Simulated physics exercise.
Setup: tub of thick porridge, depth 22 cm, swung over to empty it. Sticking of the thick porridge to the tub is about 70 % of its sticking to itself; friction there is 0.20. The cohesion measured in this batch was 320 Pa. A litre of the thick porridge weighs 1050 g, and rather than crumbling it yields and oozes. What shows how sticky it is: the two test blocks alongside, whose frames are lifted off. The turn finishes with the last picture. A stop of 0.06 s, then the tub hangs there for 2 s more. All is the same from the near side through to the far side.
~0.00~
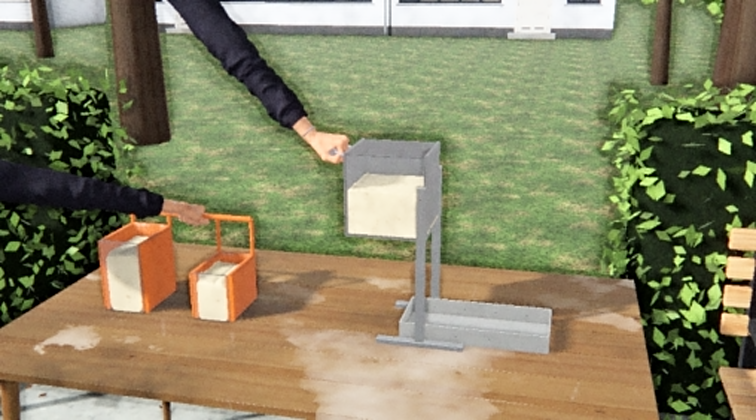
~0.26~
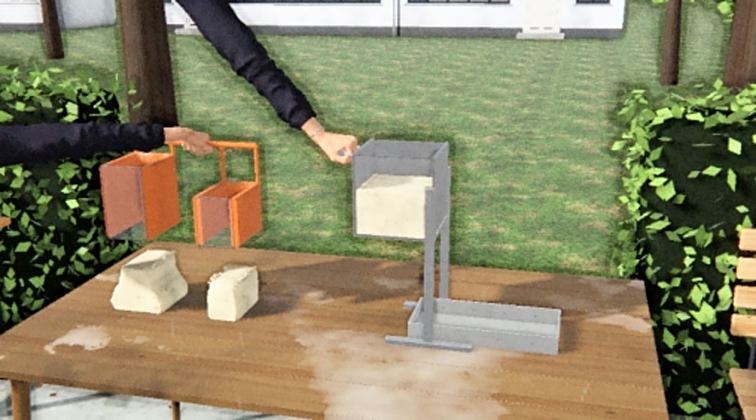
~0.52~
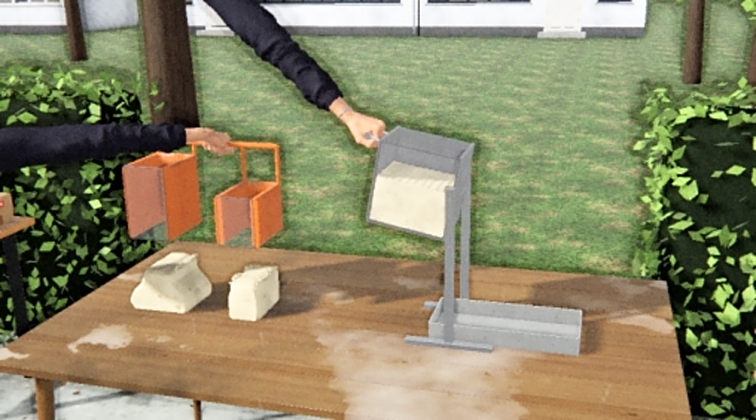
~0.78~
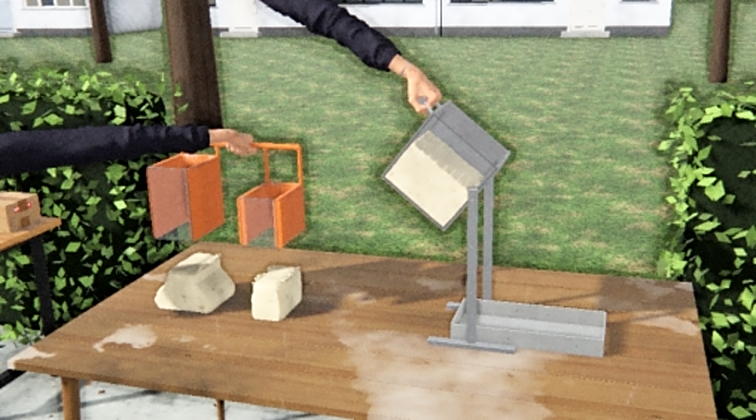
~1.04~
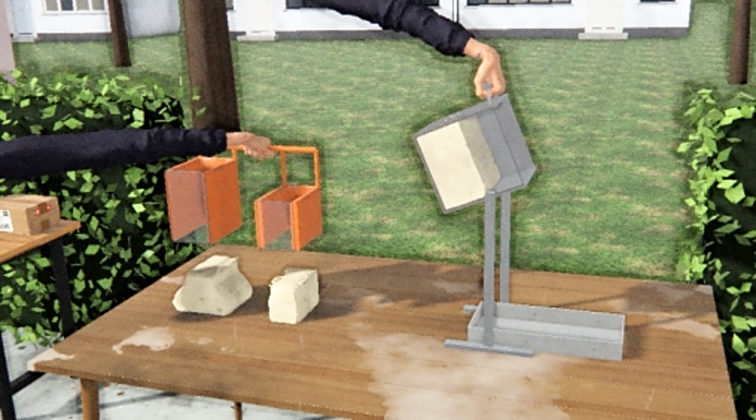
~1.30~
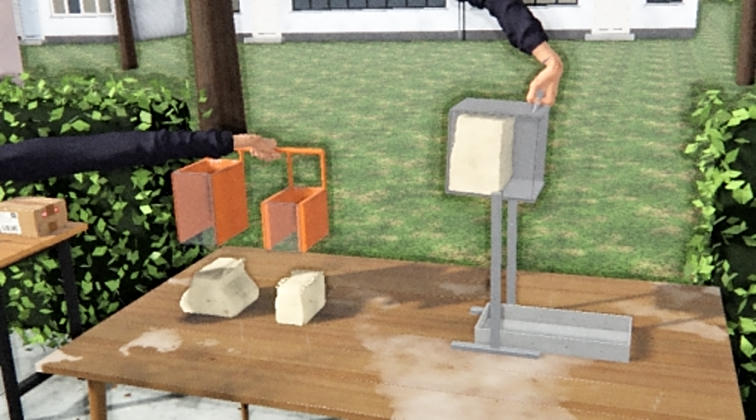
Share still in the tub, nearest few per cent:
73 %.
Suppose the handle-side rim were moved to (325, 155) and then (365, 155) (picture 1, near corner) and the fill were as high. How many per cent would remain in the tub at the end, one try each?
55 %, then 100 %.
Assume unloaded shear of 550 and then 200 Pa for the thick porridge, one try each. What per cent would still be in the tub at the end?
About 100 % first, about 55 % second.
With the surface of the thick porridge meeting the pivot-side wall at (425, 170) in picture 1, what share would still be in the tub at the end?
It would come to roughly 45 percent.
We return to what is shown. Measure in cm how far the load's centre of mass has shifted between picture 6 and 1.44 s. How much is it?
Around 4 centimetres.
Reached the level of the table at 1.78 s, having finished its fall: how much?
I'd say close to 0 per cent of it.
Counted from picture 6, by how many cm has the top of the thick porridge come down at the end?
About 11 cm.
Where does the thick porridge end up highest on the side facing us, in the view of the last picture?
Roughly at pixel (470, 159).
After 1.44 s, the tub is at 93 degrees and holds 100 %.
After 1.61 s, the tub is at 93 degrees and holds 88 %.
After 1.78 s, the tub is at 93 degrees and holds 75 %.
After 1.95 s, the tub is at 93 degrees and holds 73 %.
After 3.30 s, at the end, the tub is at 93 degrees and holds 73 %.
